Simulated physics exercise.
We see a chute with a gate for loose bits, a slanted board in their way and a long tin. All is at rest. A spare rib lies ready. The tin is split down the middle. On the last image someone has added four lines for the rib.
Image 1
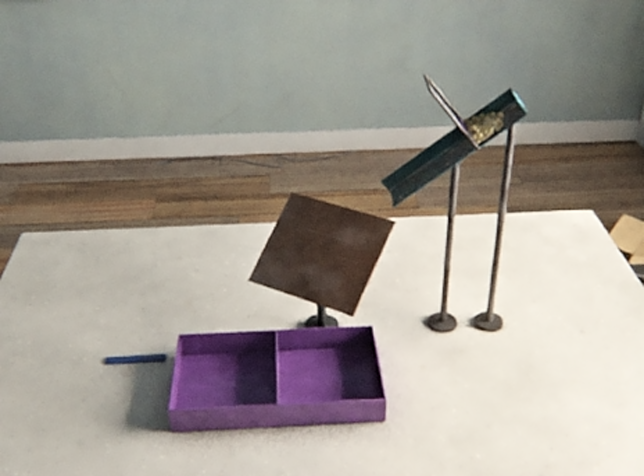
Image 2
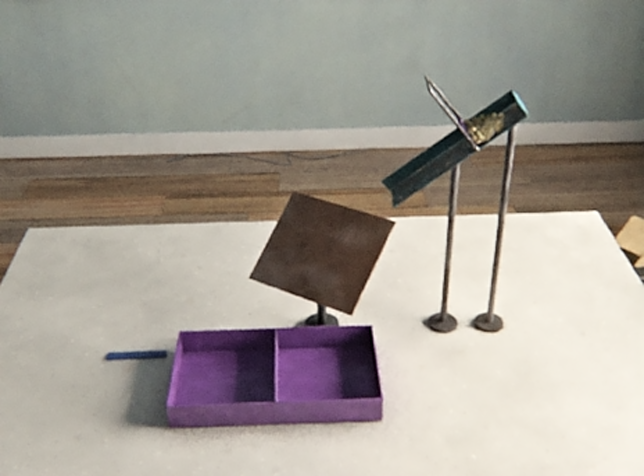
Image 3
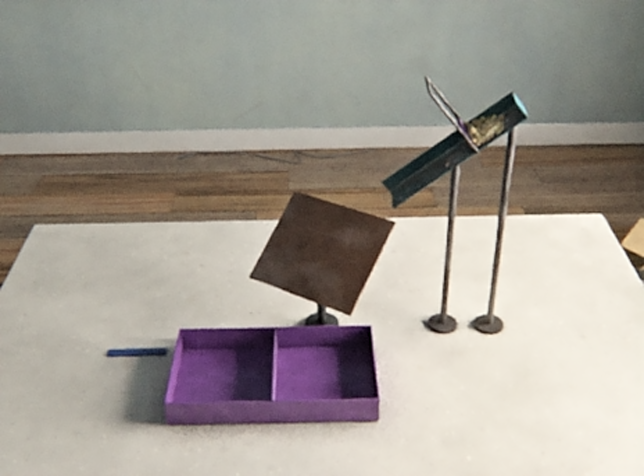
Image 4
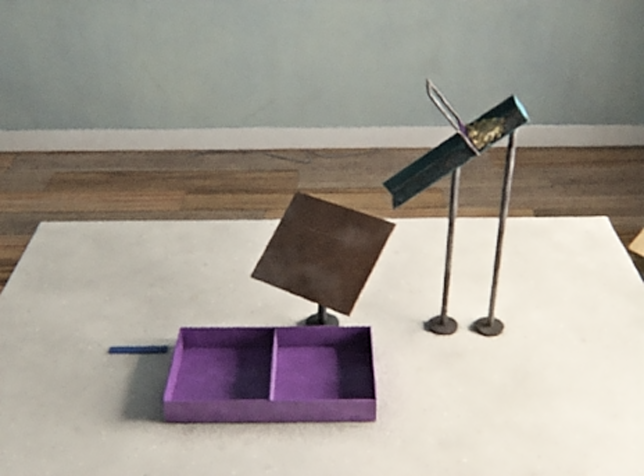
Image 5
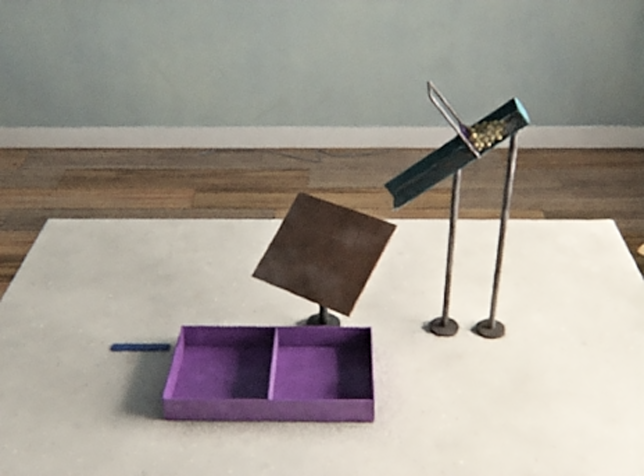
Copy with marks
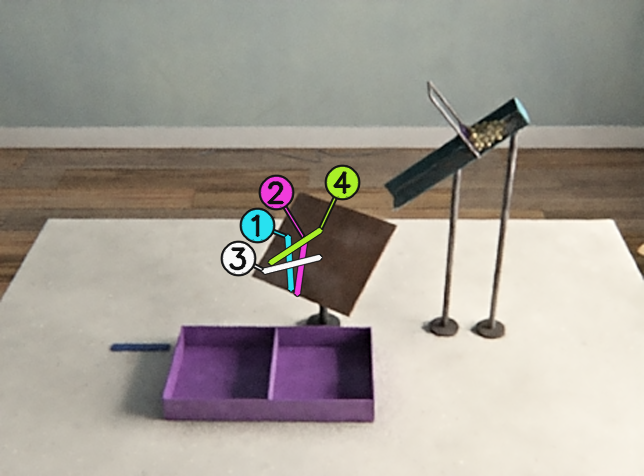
To begin with, small yellowish bits sit behind a closed gate in a teal chute sloping down to the left, above a tilted brown board and a divided purple tin with a blue strip beside it. The viewpoint drifts slightly, but the objects themselves stay still and the gate remains shut.
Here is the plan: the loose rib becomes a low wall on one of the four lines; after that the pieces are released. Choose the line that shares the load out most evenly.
3.
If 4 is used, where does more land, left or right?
Left.
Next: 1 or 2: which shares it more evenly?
1 it is.
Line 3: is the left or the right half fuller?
More lands on the left.
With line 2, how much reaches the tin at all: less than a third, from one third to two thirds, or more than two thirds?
It is more than two thirds.
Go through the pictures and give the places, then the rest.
In the first picture, load behind the gate (484, 129), soya beans; lip of the chute (392, 200), sloping fairly steeply.
In the second picture, middle of the board (321, 250), tilted fairly steeply; middle of its low edge (298, 296); of its high edge (343, 205).
In the third picture, front corners of the tin (165, 403) and (379, 399); front end of its middle wall (272, 401); gate still shut (461, 127).
In the fourth picture, middle of the load (485, 134); lip (393, 203).
In the fifth picture, middle of the load (486, 137); lip (394, 204).
On the marked copy, line 1 from (287, 237) to (291, 288); line 2 from (304, 239) to (297, 293); line 3 from (319, 257) to (264, 271); line 4 from (319, 230) to (271, 262).
With 1, of what is caught, roughly a quarter in the left half, the larger part in the right.
With 2, of what is caught, about a tenth in the left half, almost all in the right.
With 3, of what is caught, roughly two thirds in the left half, roughly a third in the right.
With 4, of what is caught, the larger part in the left half, about a tenth in the right.
